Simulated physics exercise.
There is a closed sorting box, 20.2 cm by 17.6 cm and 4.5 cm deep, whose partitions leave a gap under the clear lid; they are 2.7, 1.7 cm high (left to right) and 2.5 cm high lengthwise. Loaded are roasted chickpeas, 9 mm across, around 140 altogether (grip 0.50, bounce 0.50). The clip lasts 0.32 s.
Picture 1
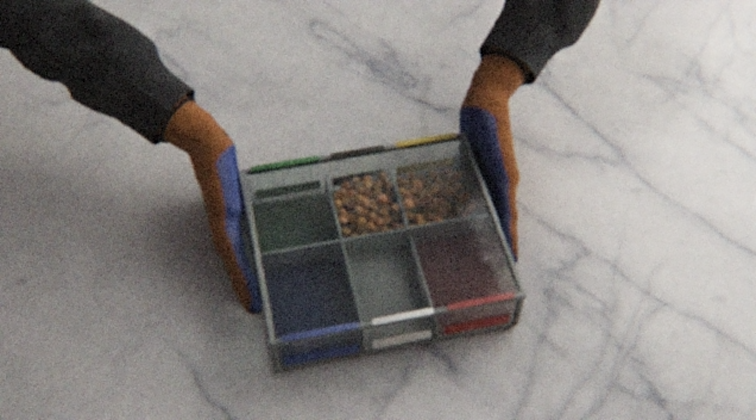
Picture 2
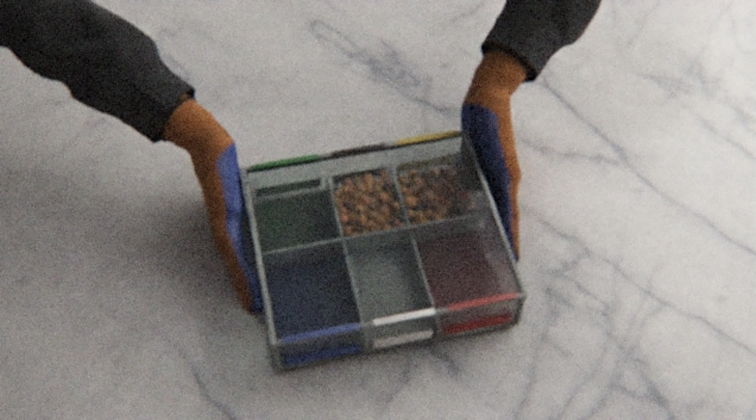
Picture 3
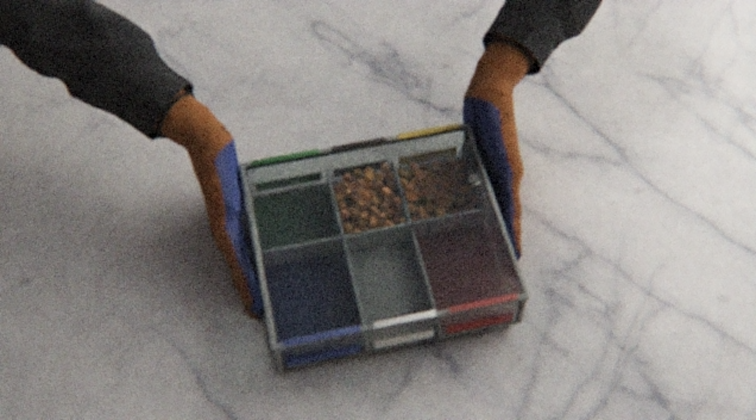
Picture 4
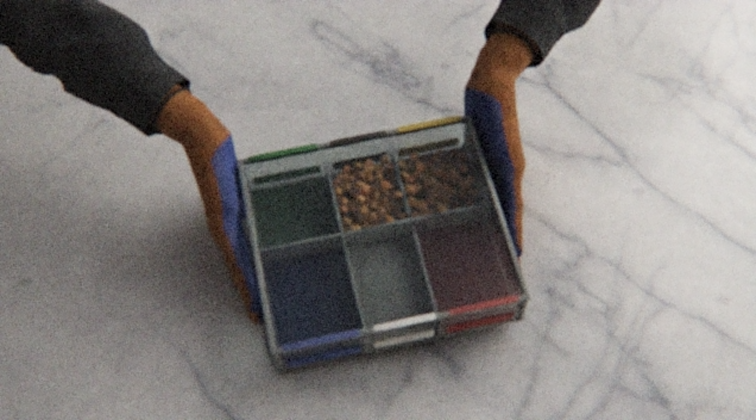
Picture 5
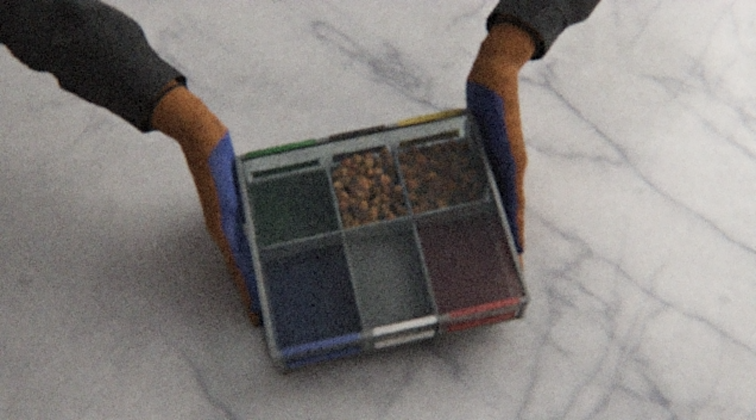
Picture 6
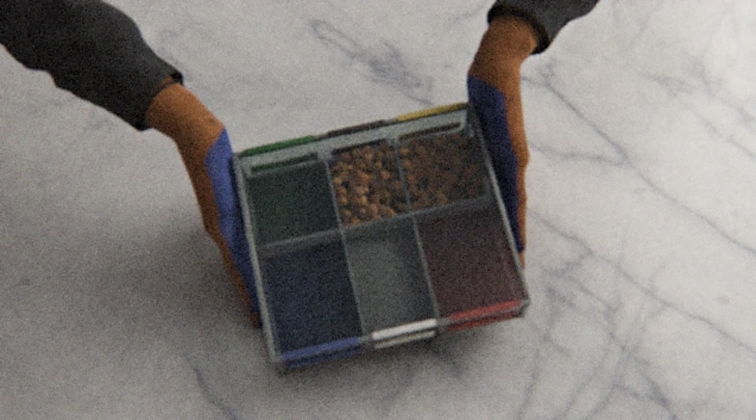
Two hands in blue-and-brown gloves hold a clear-lidded, divided box over a marble surface and gradually tilt it toward its left front corner, while the small brown pieces stay in the two back compartments, at the middle and right.
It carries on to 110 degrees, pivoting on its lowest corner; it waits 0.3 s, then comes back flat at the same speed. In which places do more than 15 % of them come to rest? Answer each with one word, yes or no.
Red compartment: No. Blue compartment: Yes. Green compartment: No. Yellow compartment: No. White compartment: Yes. Black compartment: No.
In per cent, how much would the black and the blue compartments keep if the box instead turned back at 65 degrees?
In per cent, black comes to 55 and blue to 5.
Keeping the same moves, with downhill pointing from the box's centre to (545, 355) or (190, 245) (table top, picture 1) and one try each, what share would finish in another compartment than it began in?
I'd put it at about 75 per cent for the first tilt and about 75 per cent for the second.
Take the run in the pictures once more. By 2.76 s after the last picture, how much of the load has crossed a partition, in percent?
It comes to some 100 per cent.
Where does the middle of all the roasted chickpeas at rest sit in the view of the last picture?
(358, 332).
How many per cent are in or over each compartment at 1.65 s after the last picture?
Red 15; blue 40; green 0; yellow 5; white 40; black 5.
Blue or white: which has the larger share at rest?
Blue.
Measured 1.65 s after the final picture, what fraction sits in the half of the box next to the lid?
About 90 per cent.
Then, 1.65 s after the last picture, tilt 110 degrees; red 15 %, blue 40 %, yellow 5 %, white 40 %, black 5 %.
Then, 2.76 s after the last picture, tilt 54 degrees; red 10 %, blue 50 %, white 40 %.
Then, 3.82 s after the last picture, tilt 0 degrees; red 10 %, blue 50 %, white 40 %.
In the end, red 10 %, blue 50 %, green 0 %, yellow 0 %, white 40 %, black 0 %.
